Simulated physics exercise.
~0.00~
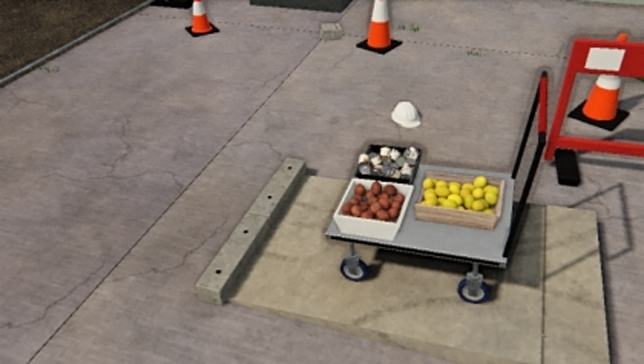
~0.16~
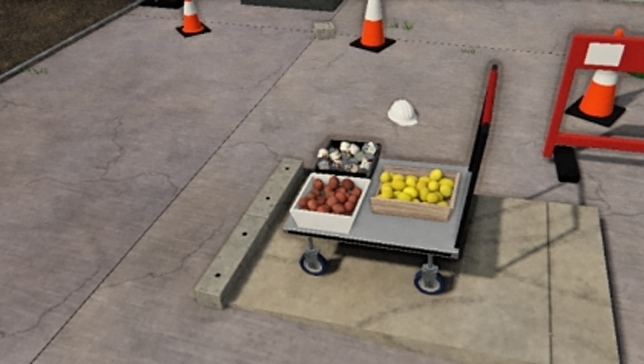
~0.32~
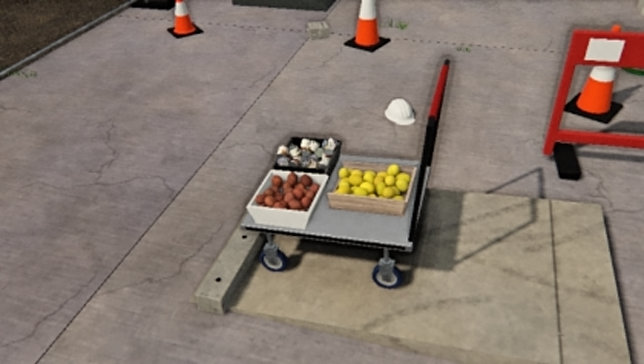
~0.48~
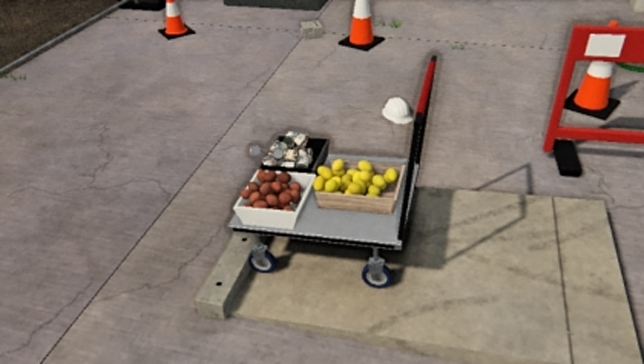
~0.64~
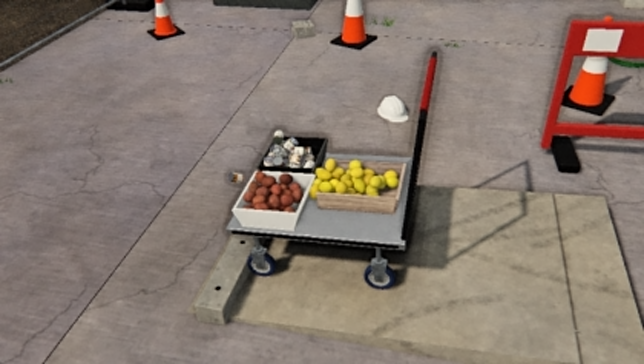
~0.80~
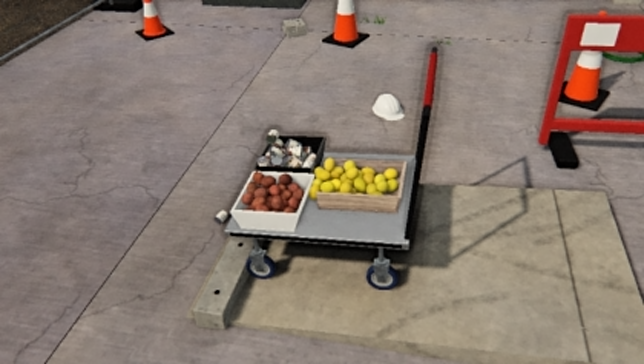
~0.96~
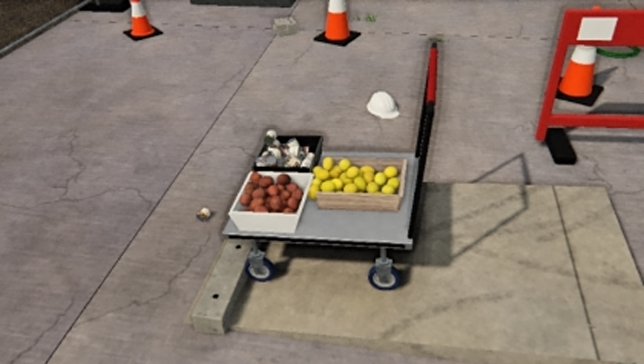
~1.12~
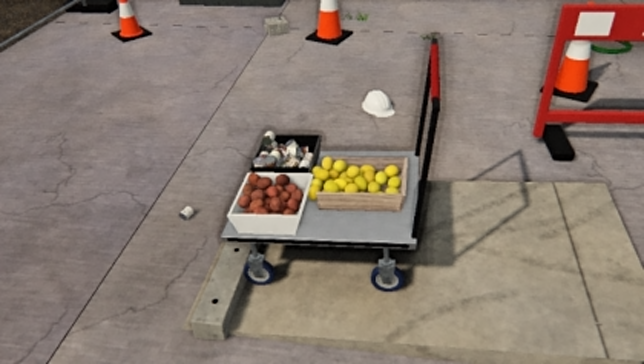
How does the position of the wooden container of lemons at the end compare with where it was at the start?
The wooden container ends up further left and closer to the raised sill than at the start, still sitting on the deck of the cart.
